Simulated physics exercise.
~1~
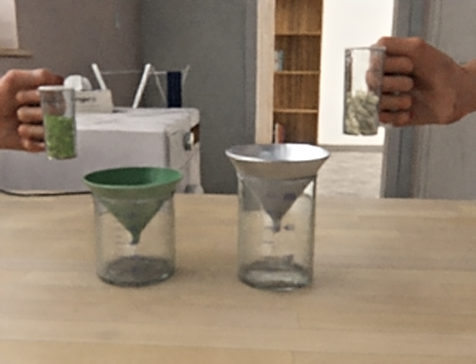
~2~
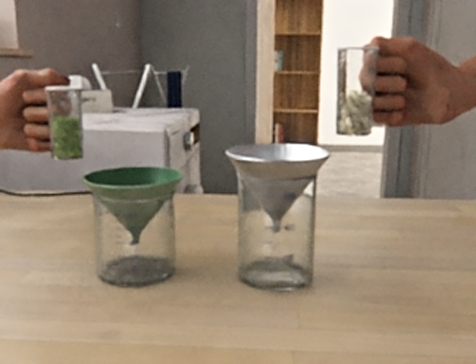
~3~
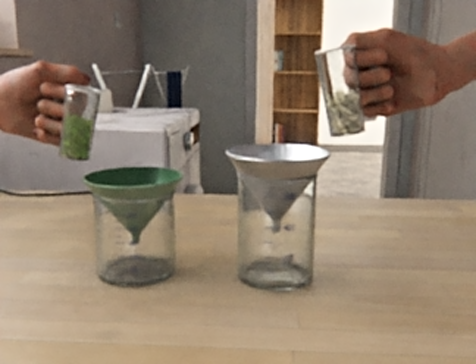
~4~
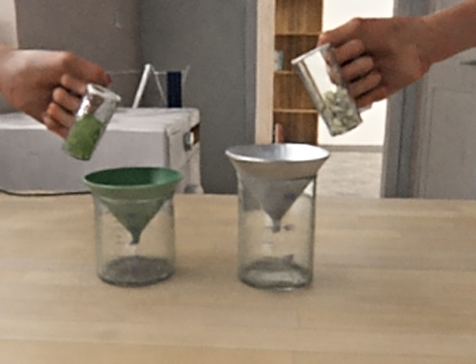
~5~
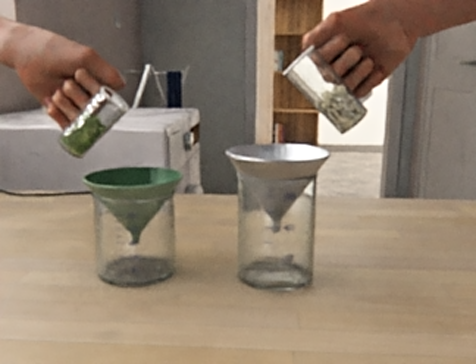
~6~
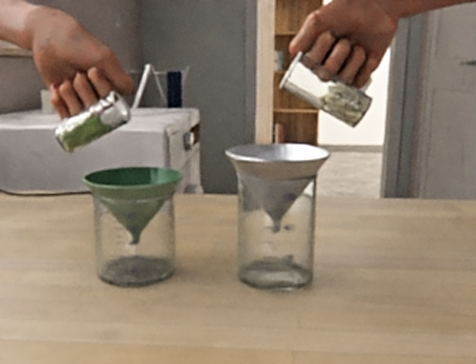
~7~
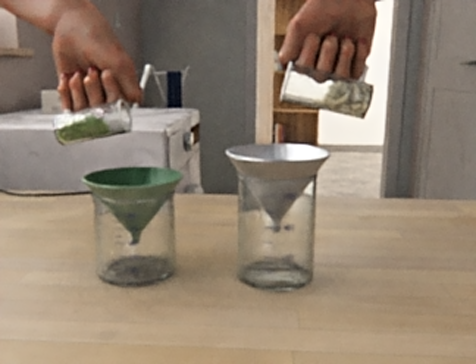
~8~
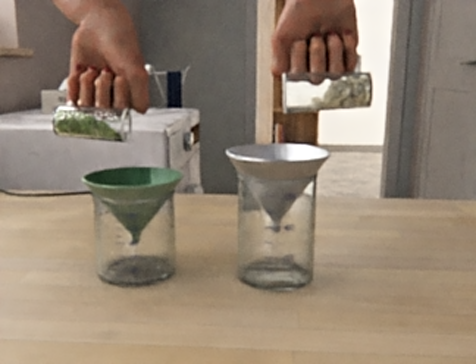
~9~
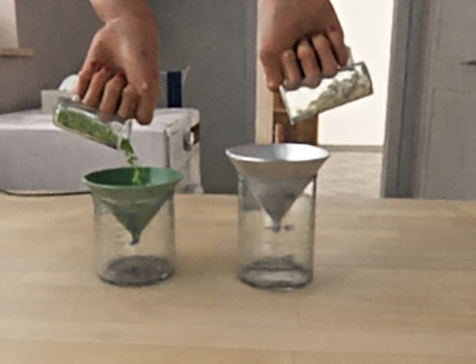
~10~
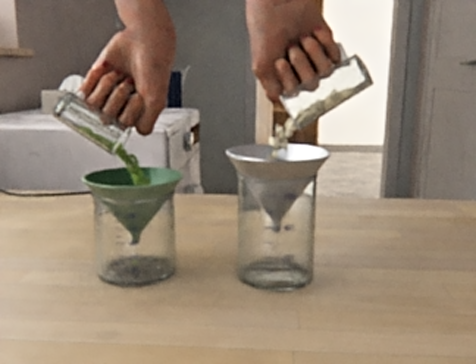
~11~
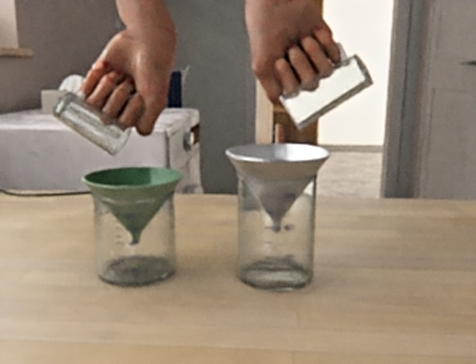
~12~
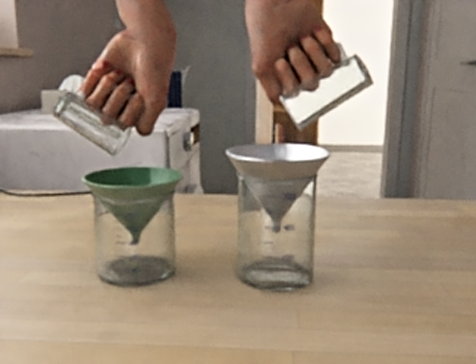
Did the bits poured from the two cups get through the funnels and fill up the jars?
No, both funnels got blocked. The cups were emptied, but the jars underneath still looked empty at the end.
